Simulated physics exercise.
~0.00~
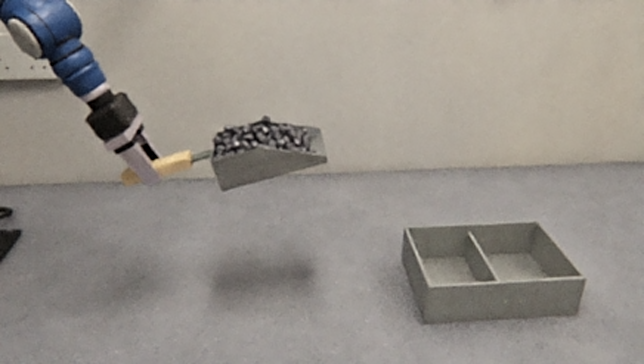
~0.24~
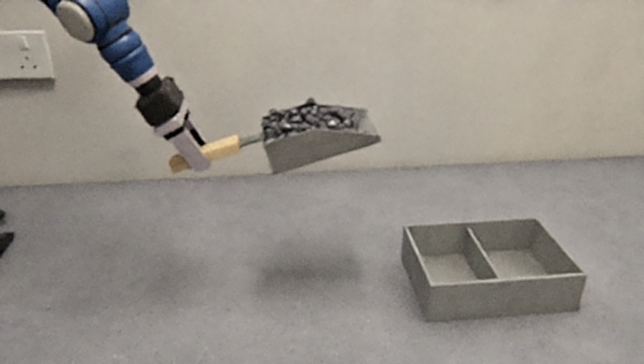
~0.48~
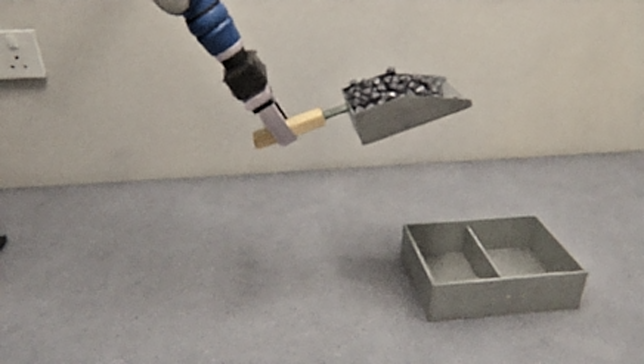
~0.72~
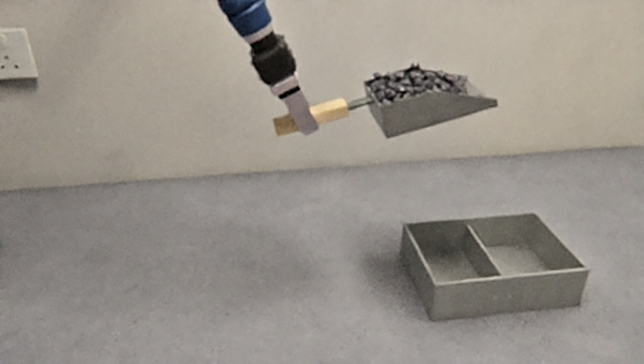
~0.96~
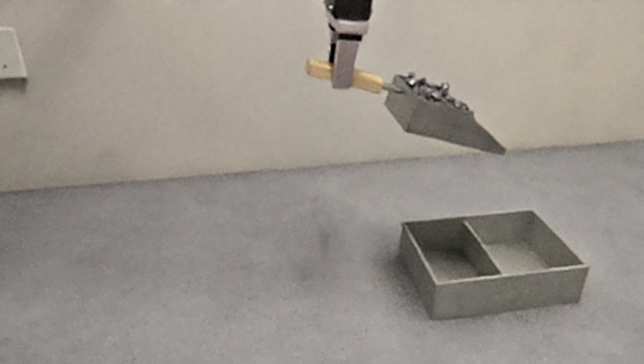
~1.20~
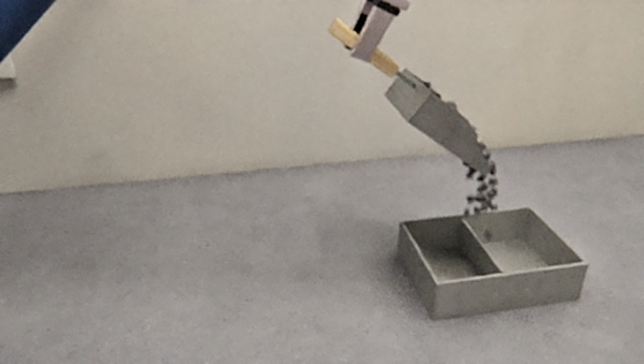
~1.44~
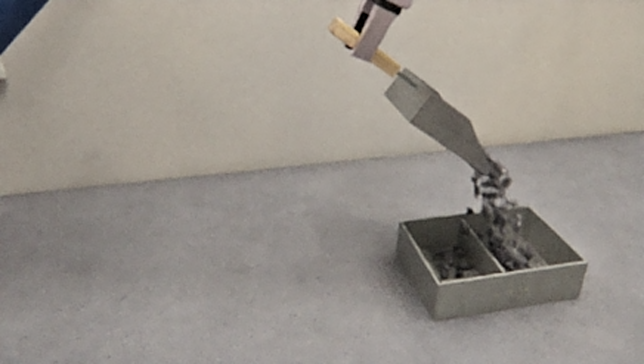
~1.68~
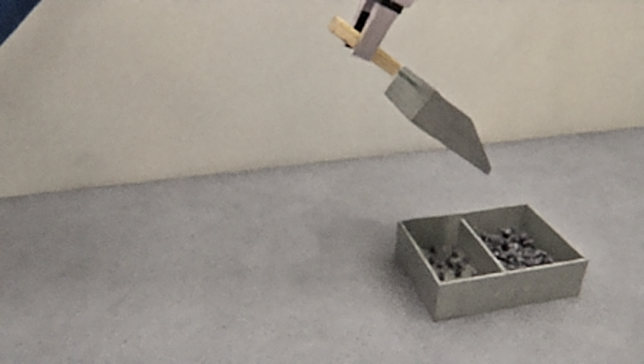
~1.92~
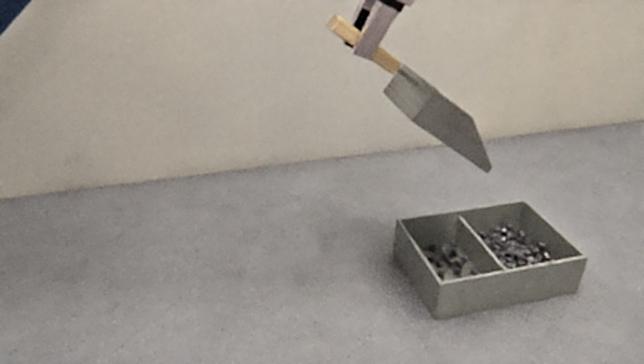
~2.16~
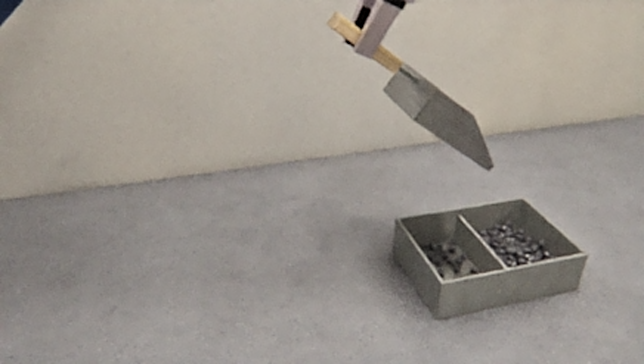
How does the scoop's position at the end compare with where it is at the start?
At the start the scoop is on the left, well away from the box. By the end it is farther right and a little higher, tilted downward above the box.
